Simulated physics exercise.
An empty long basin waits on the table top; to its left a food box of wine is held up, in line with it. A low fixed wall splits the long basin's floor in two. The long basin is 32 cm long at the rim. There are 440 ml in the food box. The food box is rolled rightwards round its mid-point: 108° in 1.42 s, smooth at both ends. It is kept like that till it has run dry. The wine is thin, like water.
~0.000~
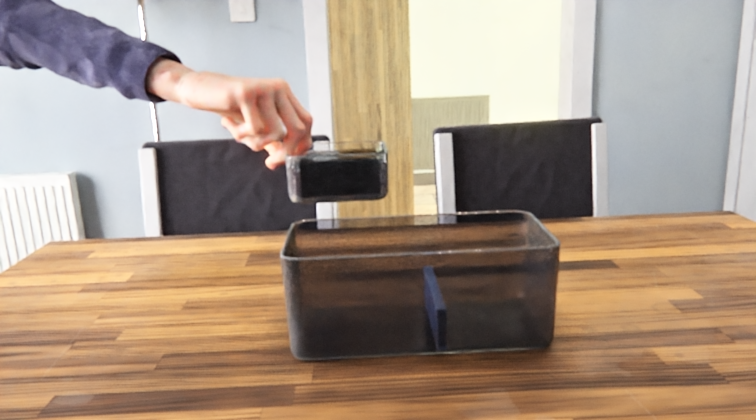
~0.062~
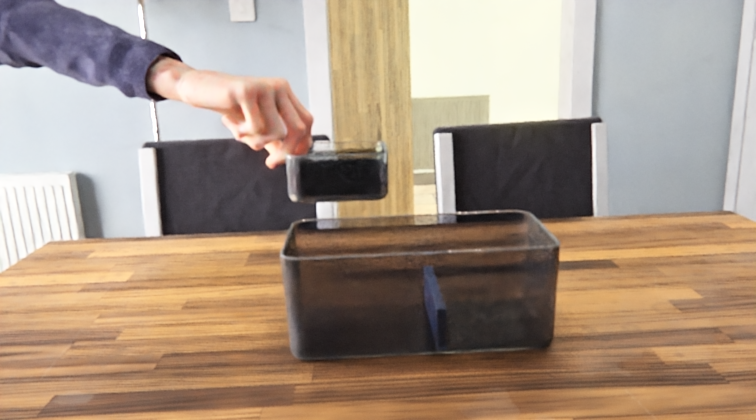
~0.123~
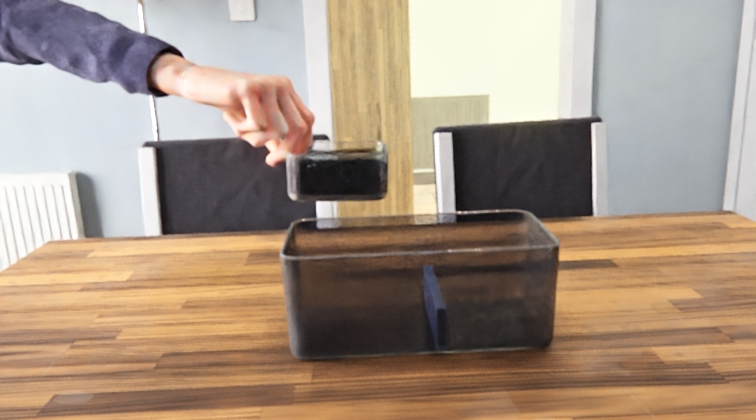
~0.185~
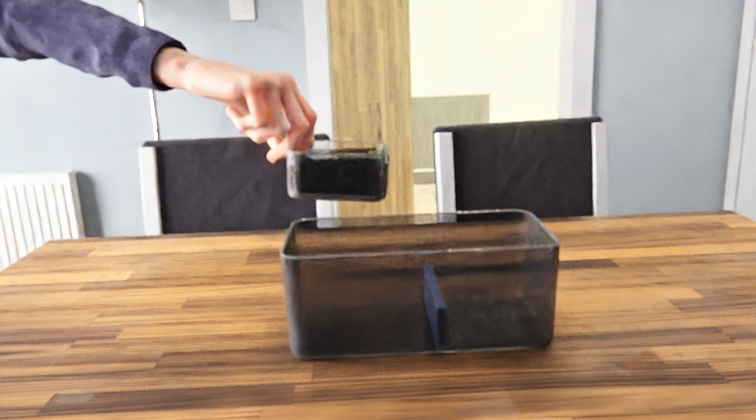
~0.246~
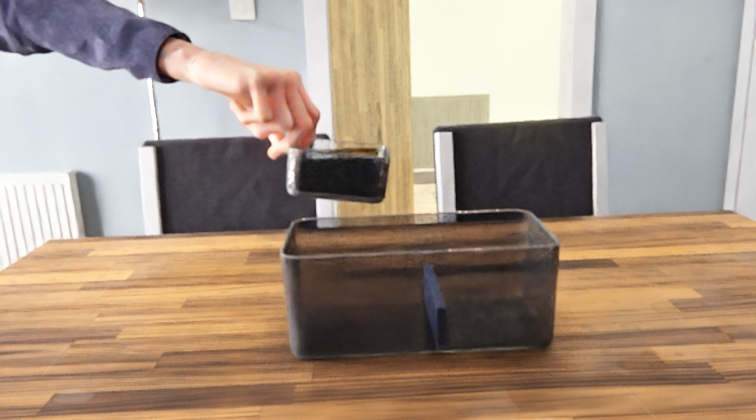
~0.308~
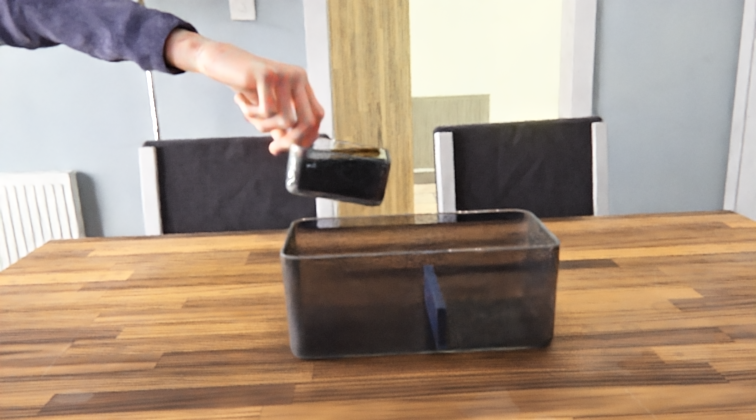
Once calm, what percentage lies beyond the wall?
The far part has some 56 per cent.
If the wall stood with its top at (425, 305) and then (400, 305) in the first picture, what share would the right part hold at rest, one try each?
In turn about 70 and 80 per cent.
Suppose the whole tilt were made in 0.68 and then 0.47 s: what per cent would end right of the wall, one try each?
In turn about 40 and 20 per cent.
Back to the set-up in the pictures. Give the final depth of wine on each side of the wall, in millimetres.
Some 8 mm on the left and 12 mm on the right.
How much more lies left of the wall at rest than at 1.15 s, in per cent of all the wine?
Near 10 in a hundred.
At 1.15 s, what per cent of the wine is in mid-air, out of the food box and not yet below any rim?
Near 3 in a hundred.
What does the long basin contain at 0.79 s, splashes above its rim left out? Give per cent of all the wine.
Some 38 per cent.
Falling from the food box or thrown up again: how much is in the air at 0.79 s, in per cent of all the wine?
Near 26 in a hundred.
Then, 0.79 s in, the tilt is 64° and 37 per cent is still to pour, 10 is left of the wall and 27 right of it.
Then, 1.15 s in, the tilt is 98° and 7 per cent is still to pour, 34 is left of the wall and 56 right of it.
Then, 1.52 s in, the tilt is 108° and 0 per cent is still to pour, 44 is left of the wall and 56 right of it.
Then, 1.92 s in, the tilt is 108° and 0 per cent is still to pour, 43 is left of the wall and 56 right of it.
Finally, 44 per cent lies left of the wall, 56 right of it and 0 outside.
